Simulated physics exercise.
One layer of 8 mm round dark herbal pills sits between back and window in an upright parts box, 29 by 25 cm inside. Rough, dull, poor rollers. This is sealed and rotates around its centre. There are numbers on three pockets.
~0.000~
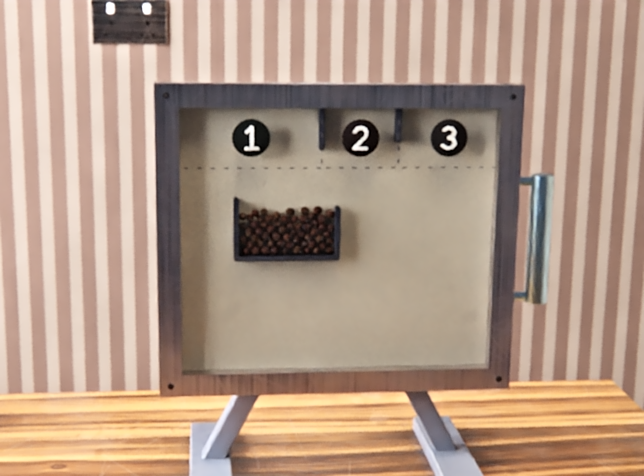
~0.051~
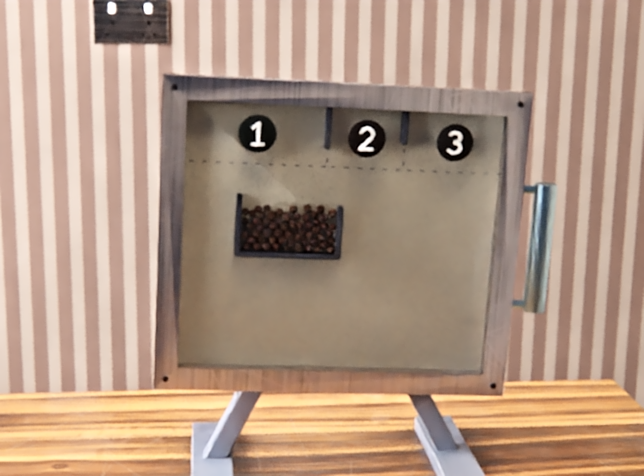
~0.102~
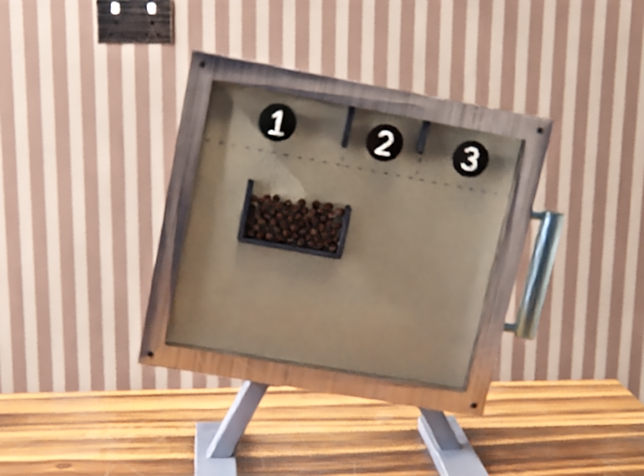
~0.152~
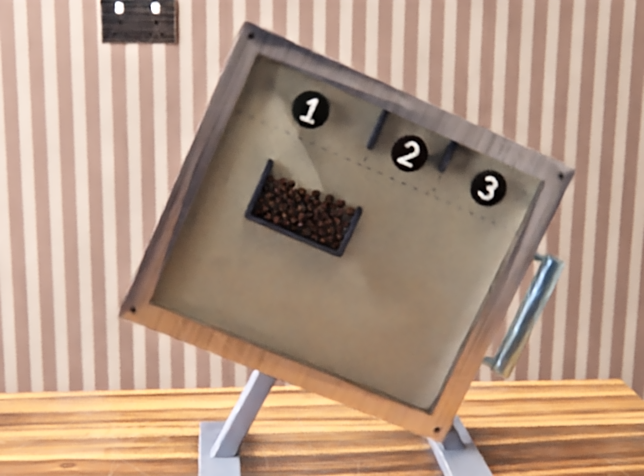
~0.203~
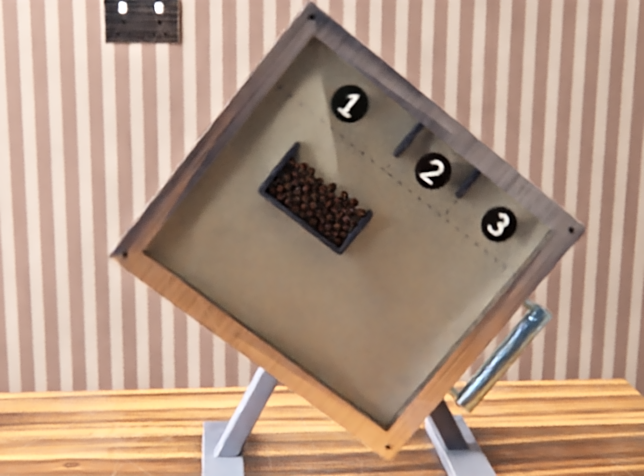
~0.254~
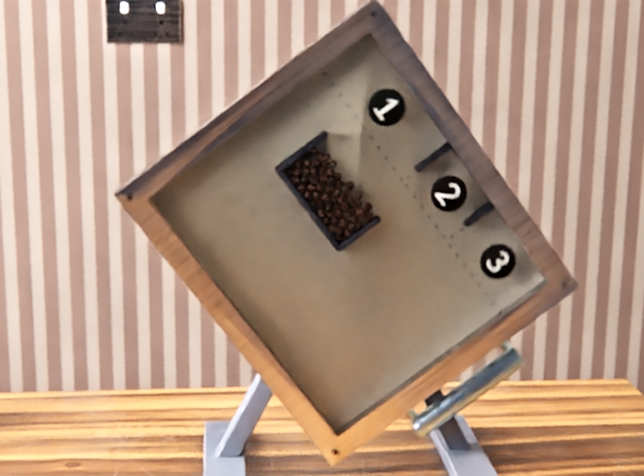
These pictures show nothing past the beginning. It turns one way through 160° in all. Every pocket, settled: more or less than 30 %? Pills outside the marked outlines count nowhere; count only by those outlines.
No. 1 more; 2 more; 3 less.
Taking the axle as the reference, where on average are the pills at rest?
Some 3 cm right and 10 cm below.
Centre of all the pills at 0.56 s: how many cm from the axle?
Right: About 6 cm; below: About 6 cm.
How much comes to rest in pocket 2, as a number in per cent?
Roughly 55 per cent.
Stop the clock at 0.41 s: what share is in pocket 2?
Share: Some 0 %.
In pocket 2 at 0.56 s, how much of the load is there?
Share: Close to 35 percent.
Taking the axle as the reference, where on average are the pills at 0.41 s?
2 cm right, 3 cm above.
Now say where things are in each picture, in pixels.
Level; about 60 pills; pills centred (287, 232); top one (318, 210); no. 1 (251, 138), no. 2 (361, 138), no. 3 (449, 138), in the first frame.
Turned 3° clockwise; pills centred (289, 229); top one (267, 208), in the second frame.
Turned 11° clockwise; pills centred (295, 222); top one (267, 198); wall ends (344, 145), (420, 152), (251, 182) to (348, 209), in the third frame.
Turned 24° clockwise; pills centred (304, 211); top one (270, 179), in the fourth frame.
Turned 38° clockwise; pills centred (317, 201); top one (292, 161), in the fifth frame.
Turned 53° clockwise; pills centred (330, 194); top one (314, 151); no. 1 (387, 108), no. 2 (449, 194), no. 3 (498, 262), in the sixth frame.
After 0.41 s, it stands 98° clockwise; the pills' middle is 2 cm right of and 3 cm above the centre; nothing in the marked areas.
After 0.56 s, it stands 141° clockwise; the pills' middle is 6 cm right of and 6 cm below the centre; no. 1, 30 %, no. 2, 35 %.
After 0.70 s, it stands 160° clockwise; the pills' middle is 4 cm right of and 10 cm below the centre; no. 1, 40 %, no. 2, 55 %, no. 3, 5 %.
All still by 1.3 s, it stands 160° clockwise; no. 1, 40 %, no. 2, 55 %, no. 3, 5 %.
